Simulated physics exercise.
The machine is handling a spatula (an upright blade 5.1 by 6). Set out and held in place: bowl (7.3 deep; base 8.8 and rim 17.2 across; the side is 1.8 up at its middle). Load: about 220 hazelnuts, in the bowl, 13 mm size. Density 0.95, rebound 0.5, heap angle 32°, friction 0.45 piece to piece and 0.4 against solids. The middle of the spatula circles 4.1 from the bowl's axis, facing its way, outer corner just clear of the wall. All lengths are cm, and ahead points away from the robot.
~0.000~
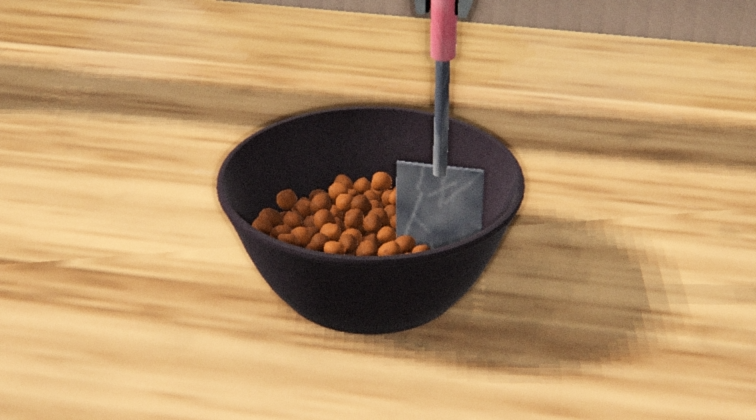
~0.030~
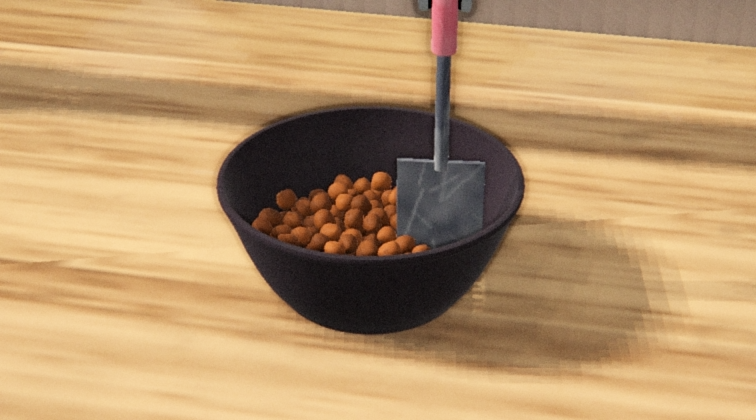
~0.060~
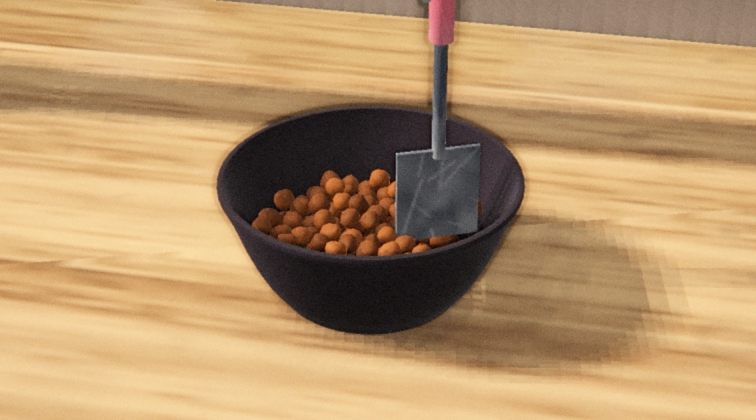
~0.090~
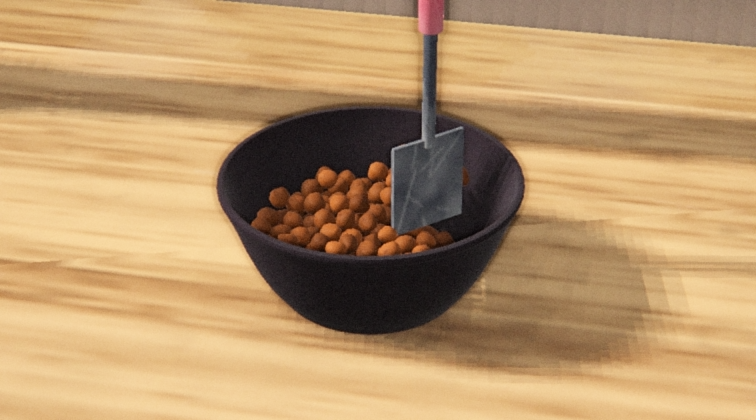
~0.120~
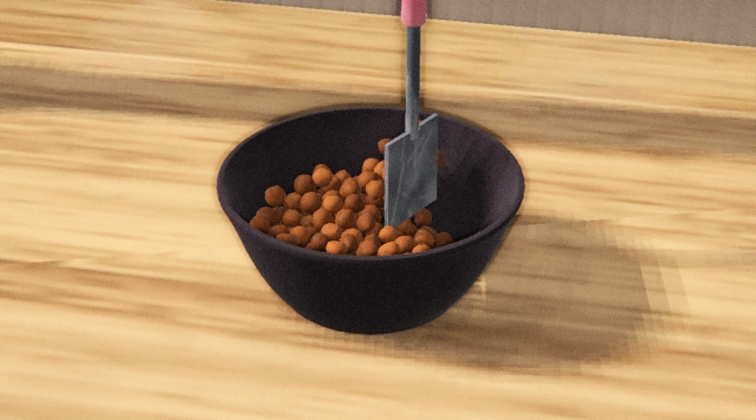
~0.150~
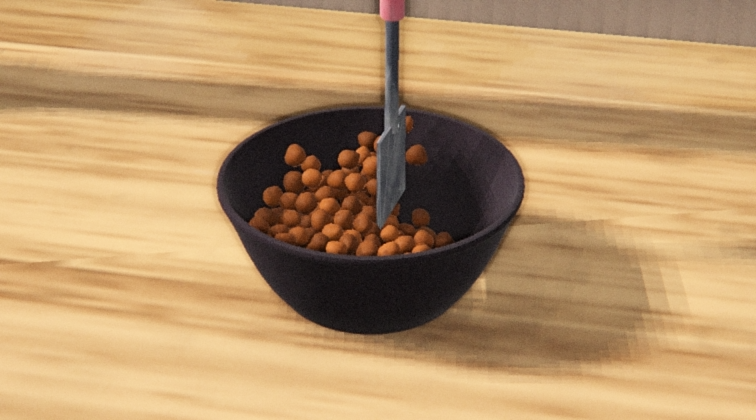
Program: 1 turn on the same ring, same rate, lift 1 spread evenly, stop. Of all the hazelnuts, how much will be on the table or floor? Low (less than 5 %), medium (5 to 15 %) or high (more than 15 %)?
Answer: Medium; 5 to 15 % of the hazelnuts finish on the table or floor.
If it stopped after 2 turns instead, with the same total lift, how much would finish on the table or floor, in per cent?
Then about 20 per cent.
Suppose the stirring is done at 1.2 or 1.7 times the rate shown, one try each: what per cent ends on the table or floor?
Some 15 and 25 per cent.
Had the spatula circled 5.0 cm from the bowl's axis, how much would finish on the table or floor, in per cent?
It would be near 0 per cent.
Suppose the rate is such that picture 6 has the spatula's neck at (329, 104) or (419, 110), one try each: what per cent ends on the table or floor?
About 25 and 0 per cent.
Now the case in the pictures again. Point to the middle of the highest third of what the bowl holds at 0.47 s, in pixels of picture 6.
Around (427, 243).
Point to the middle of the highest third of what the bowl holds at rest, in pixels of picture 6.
At about (411, 204).
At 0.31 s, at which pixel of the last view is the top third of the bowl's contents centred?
Near (289, 228).
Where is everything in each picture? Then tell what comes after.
The first picture shows the spatula neck at (441, 144), 0° round; upper third of the load around (350, 233), from x 260 to 475, top at y 180; 225 in the bowl.
The second picture shows the spatula neck at (442, 138), 7° round; upper third of the load around (350, 233), from x 260 to 475, top at y 180.
The third picture shows the spatula neck at (439, 127), 26° round; upper third of the load around (351, 221), from x 260 to 470, top at y 175.
The fourth picture shows the spatula neck at (429, 116), 45° round; upper third of the load around (348, 219), from x 260 to 465, top at y 145.
The fifth picture shows the spatula neck at (413, 107), 65° round; upper third of the load around (346, 217), from x 260 to 465, top at y 130.
The sixth picture shows the spatula neck at (392, 101), 84° round; upper third of the load around (338, 217), from x 260 to 465, top at y 125; 225 in the bowl.
After 0.31 s, 189° round, highest piece 10 above the table; 218 in the bowl, 7 in flight or on the tool.
After 0.47 s, 294° round, highest piece 9 above the table; 211 in the bowl, 11 on the table or floor, 3 in flight or on the tool.
After 0.76 s, 0° round, highest piece 7 above the table; 203 in the bowl, 22 on the table or floor.
After 1.46 s, 0° round, highest piece 6 above the table; 203 in the bowl, 22 on the table or floor.
In the end, 203 in the bowl, 22 on the table or floor. That is 10 % on the table or floor.
